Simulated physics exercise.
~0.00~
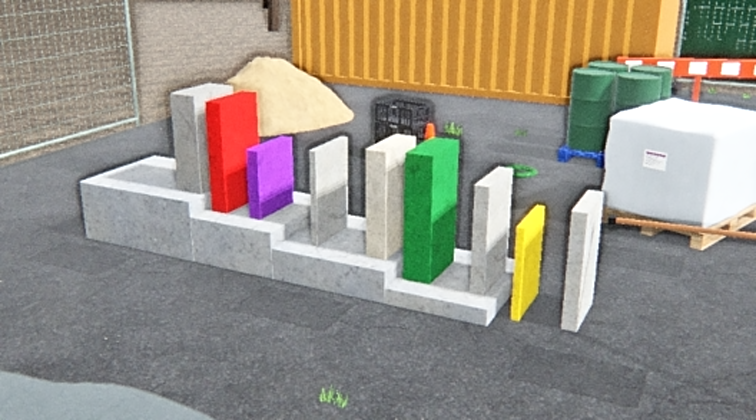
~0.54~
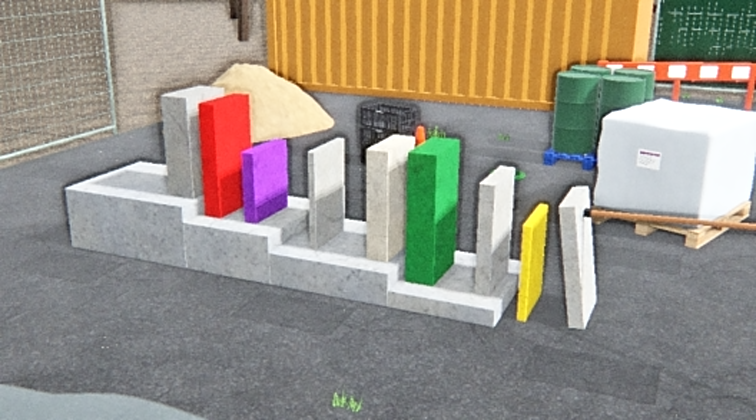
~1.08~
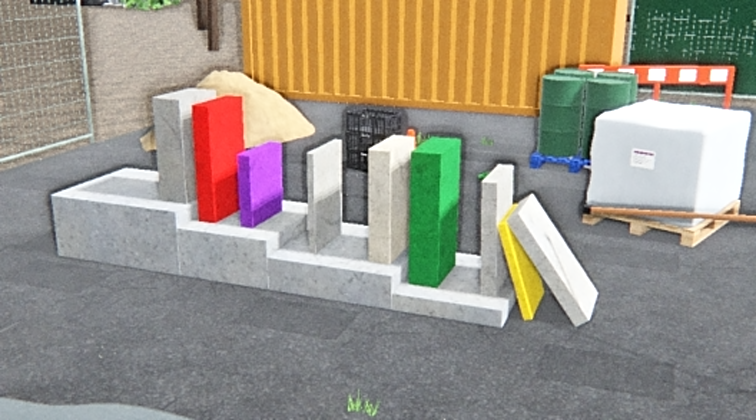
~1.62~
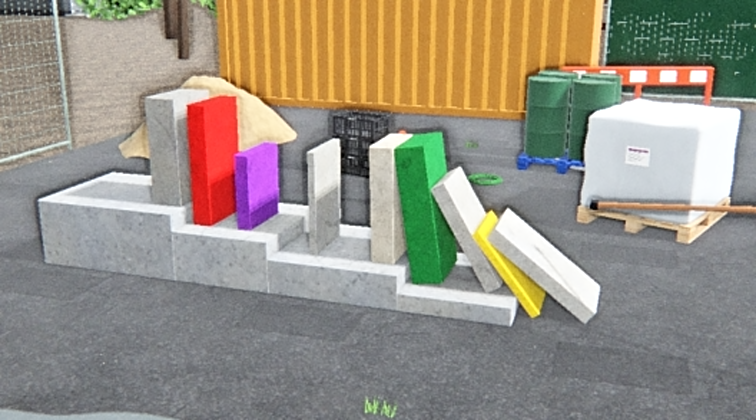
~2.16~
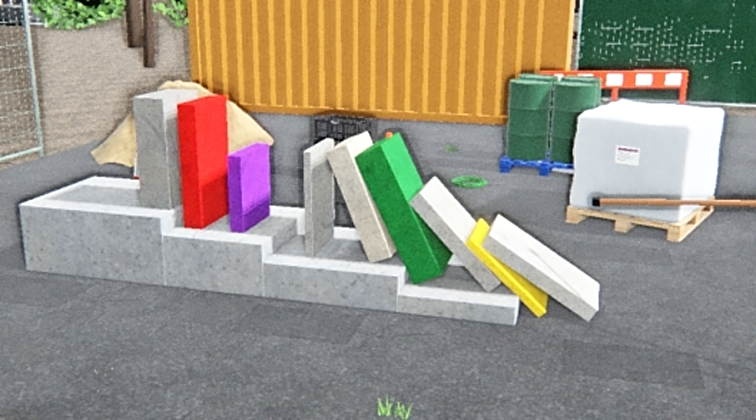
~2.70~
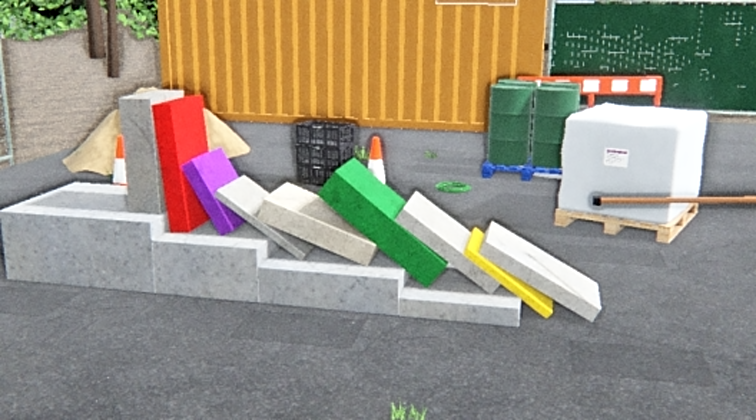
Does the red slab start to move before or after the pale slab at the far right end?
The red slab moves after it. The pale slab at the right end starts tipping early on, while the red one only shifts once the fall has come up the steps to the purple slab.
